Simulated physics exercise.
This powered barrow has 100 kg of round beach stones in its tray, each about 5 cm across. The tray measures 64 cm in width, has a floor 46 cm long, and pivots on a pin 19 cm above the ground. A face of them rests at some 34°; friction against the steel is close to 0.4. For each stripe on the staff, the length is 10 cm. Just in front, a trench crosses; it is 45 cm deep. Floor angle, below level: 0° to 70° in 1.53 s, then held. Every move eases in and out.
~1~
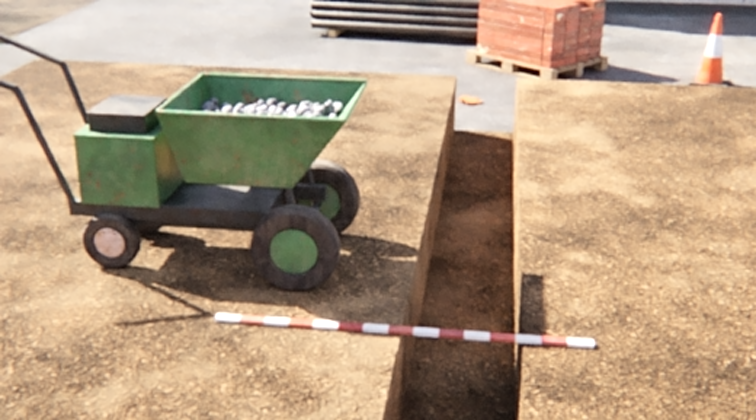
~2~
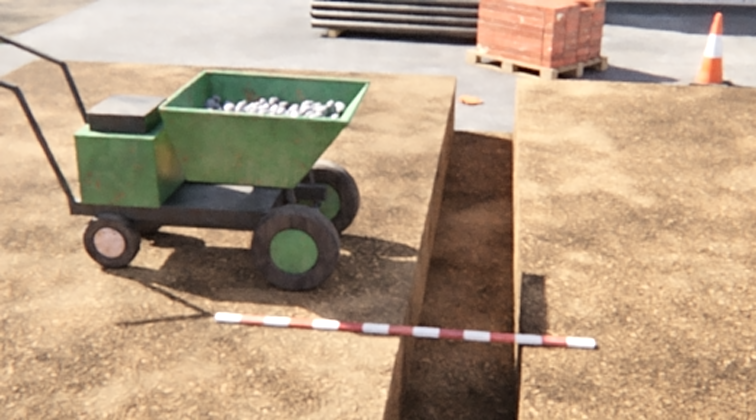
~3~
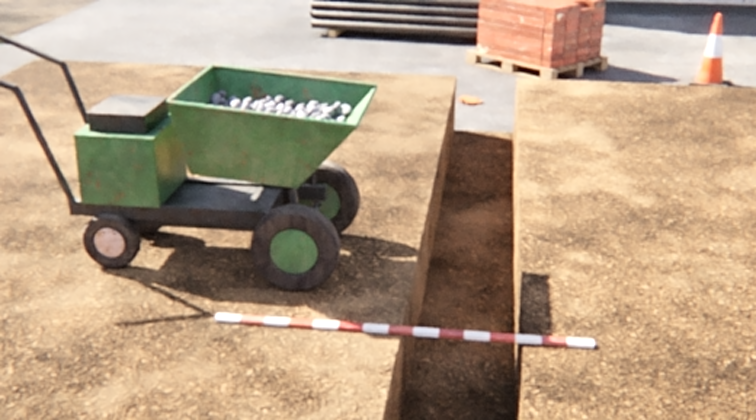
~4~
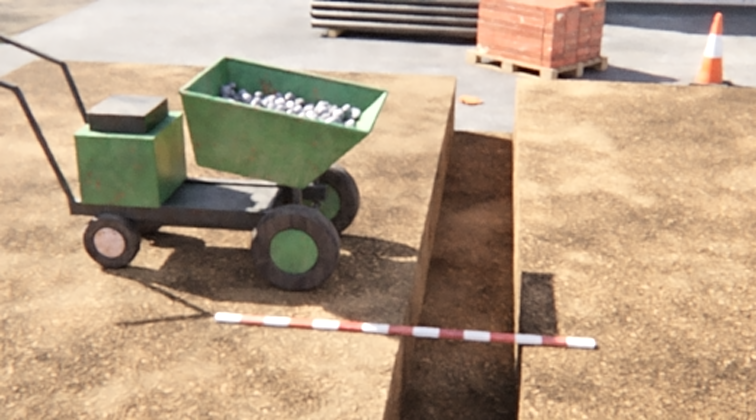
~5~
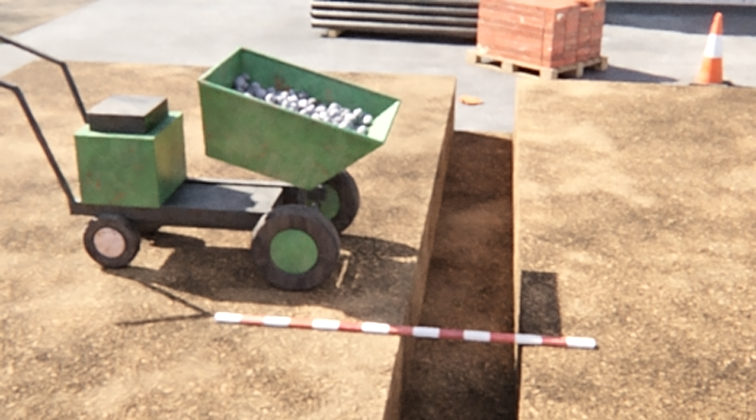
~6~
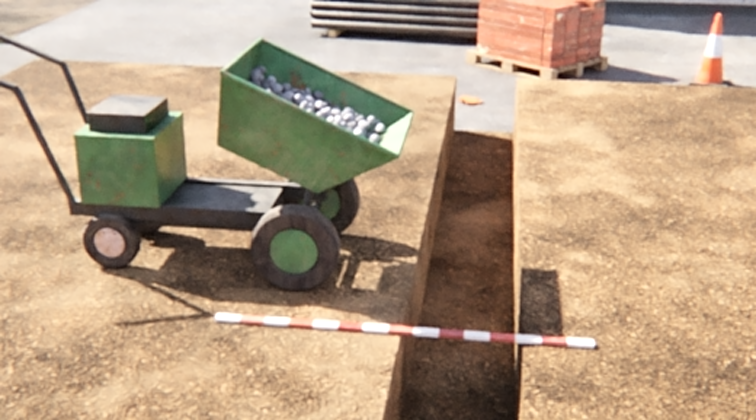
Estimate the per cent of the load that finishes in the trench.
Roughly 99 percent.
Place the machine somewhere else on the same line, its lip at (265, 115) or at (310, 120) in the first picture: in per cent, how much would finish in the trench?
Result: Close to 80 then close to 100 per cent.
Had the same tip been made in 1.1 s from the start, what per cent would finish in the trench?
Expected share: Around 95%.
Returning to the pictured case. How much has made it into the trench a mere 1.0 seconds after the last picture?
45 per cent or so by then.
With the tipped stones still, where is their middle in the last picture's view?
Roughly (480, 346), I'd say.
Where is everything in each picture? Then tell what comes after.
In the first frame, lip at (345, 121), floor tilted 0°, highest stones at (296, 113).
In the second frame, the tray is at 1°, its lip at (348, 122); the top of the load is at (297, 112).
In the third frame, the tray is at 5°, its lip at (356, 126); the top of the load is at (240, 104).
In the fourth frame, lip at (369, 133), floor tilted 10°, highest stones at (238, 98).
In the fifth frame, the tray is at 16°, its lip at (383, 143); the top of the load is at (241, 89).
In the sixth frame, the tray is at 24°, its lip at (398, 157); the top of the load is at (256, 82).
Then, 0.5 s after the last picture the floor is at 59°, 100 % in the tray; the foremost stones are at (437, 207).
Then, 1.0 s after the last picture the floor is at 70°, 57 % in the tray, 43 % in the trench; the foremost stones are at (521, 296).
Then, 1.4 s after the last picture the floor is at 70°, 27 % in the tray, 72 % in the trench, 1 % past the trench; the foremost stones are at (550, 285).
Then, 3.3 s after the last picture the floor is at 70°, 0 % in the tray, 99 % in the trench, 1 % past the trench; the foremost stones are at (556, 284).
